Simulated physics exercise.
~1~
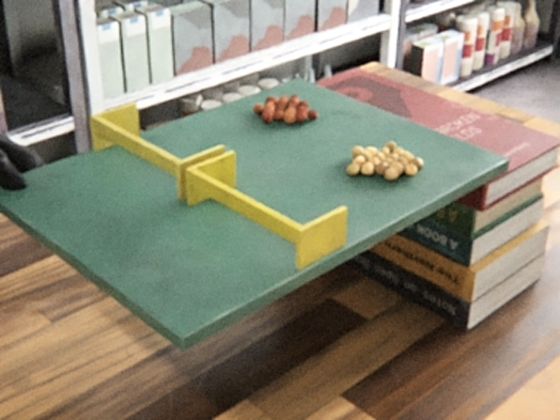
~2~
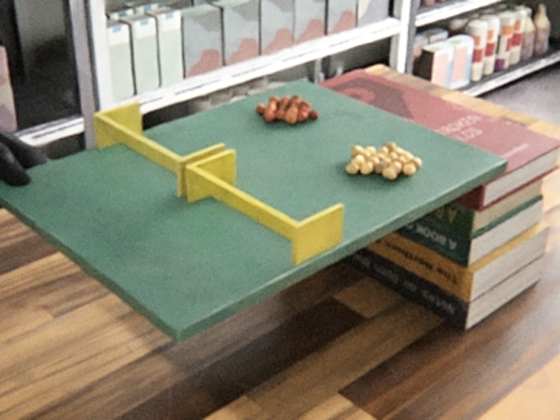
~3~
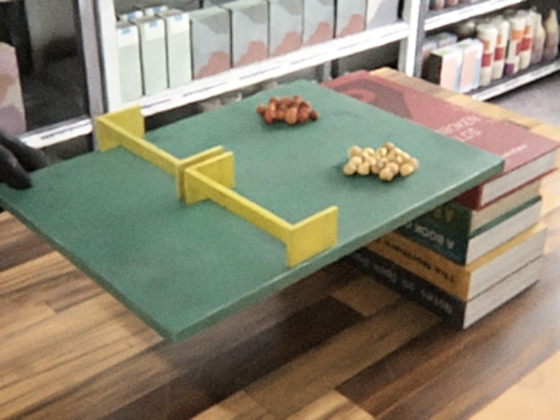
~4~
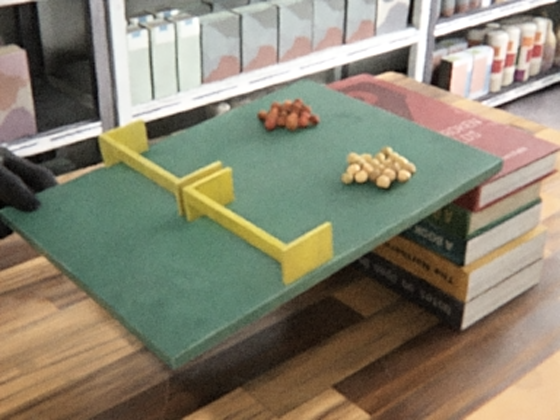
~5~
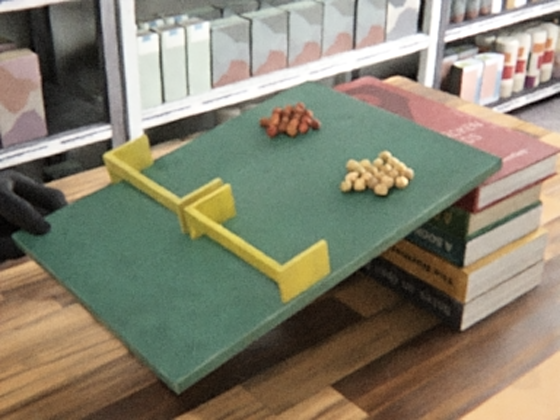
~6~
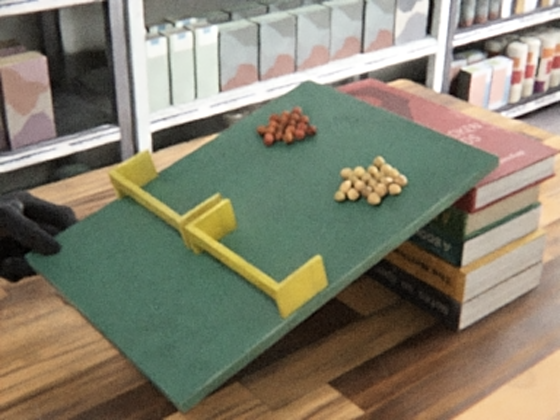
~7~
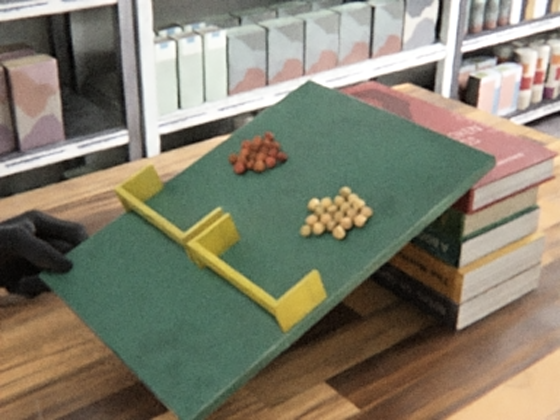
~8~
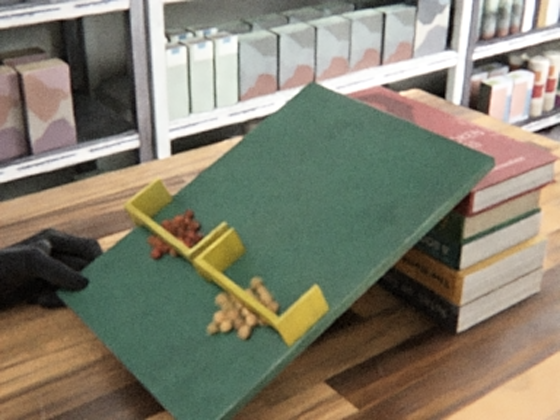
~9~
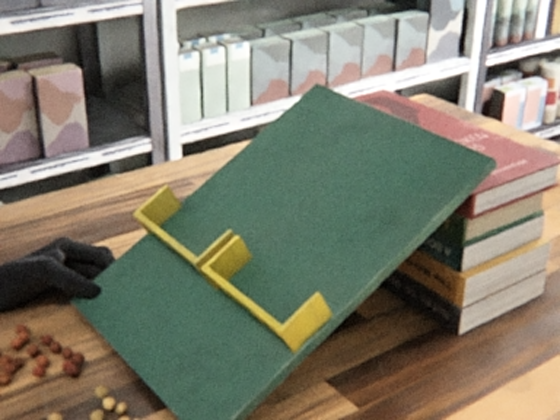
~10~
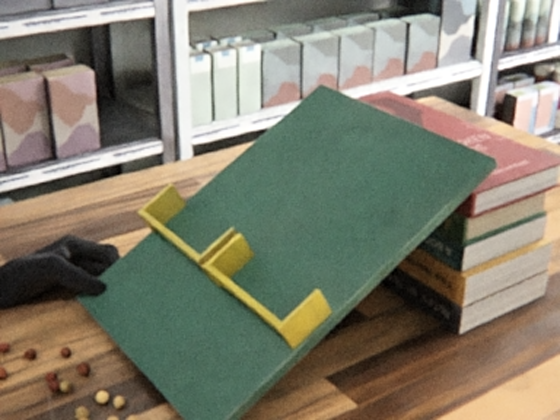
Two small piles slide down the tilting green board and pass beneath the yellow gates.
